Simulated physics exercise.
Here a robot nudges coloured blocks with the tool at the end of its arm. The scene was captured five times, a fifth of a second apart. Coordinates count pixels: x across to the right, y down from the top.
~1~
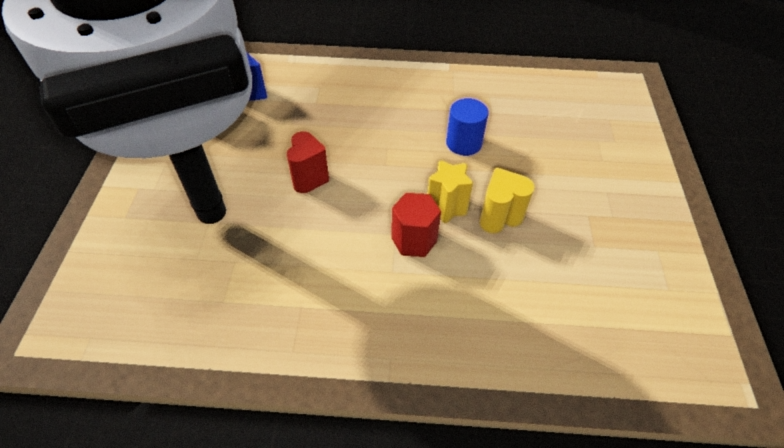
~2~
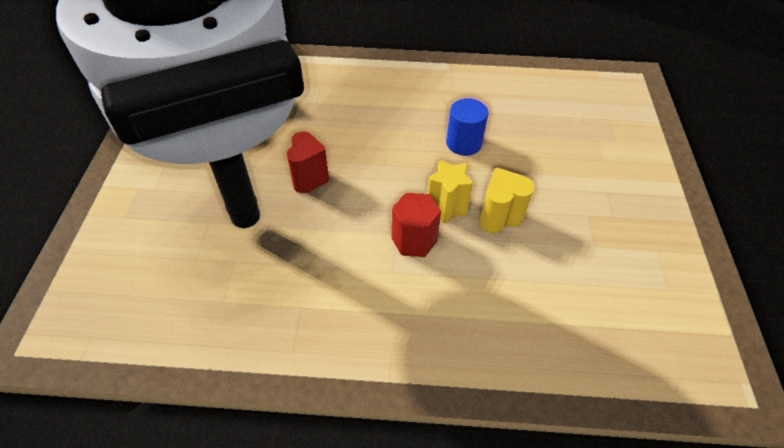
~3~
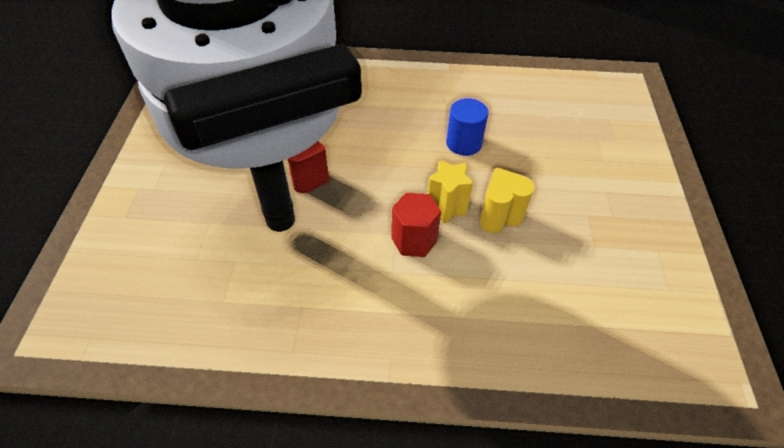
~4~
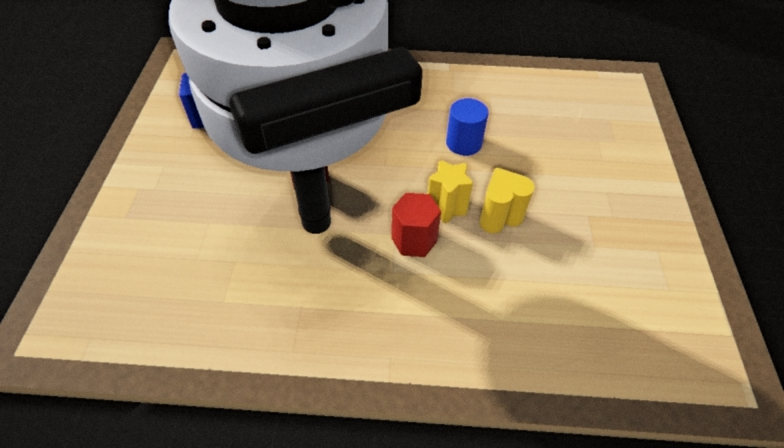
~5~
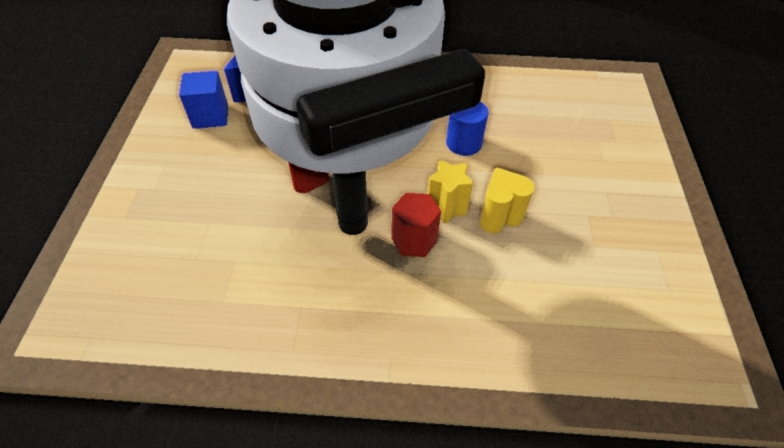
A grey and black robot arm with a dark rod-like tool works over a wooden board edged in brown, seen from above at an angle by a still camera. A blue cylinder, a yellow star, a yellow heart and a red hexagonal block sit right of centre, with another red block and blue blocks at left. The tool glides steadily rightward, nearing the red hexagon, while the blocks stay still.
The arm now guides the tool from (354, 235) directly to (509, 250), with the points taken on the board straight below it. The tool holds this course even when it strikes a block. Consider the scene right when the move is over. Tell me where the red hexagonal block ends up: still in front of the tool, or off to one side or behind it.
I expect it to be in front.
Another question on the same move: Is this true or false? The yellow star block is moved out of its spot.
That claim is false.
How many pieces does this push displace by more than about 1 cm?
By the end, two blocks will have moved.
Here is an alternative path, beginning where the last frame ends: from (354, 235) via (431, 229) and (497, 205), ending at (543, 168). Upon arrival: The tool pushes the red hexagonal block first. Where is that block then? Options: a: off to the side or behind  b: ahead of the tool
I'll go with a - off to the side or behind.
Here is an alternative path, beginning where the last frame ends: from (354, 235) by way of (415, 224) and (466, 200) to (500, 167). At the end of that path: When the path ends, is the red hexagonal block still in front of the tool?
The answer is no.
What follows on the original path. One third of the way, tool (408, 231); red hexagonal block (450, 211).
Two thirds of the way, tool (461, 236); red hexagonal block (505, 213), turned 10° anticlockwise; yellow heart (523, 180), turned 25° anticlockwise.
At the end, tool (513, 240); red hexagonal block (557, 213), turned 25° anticlockwise; yellow star block still; yellow heart (536, 177), turned 75° anticlockwise.
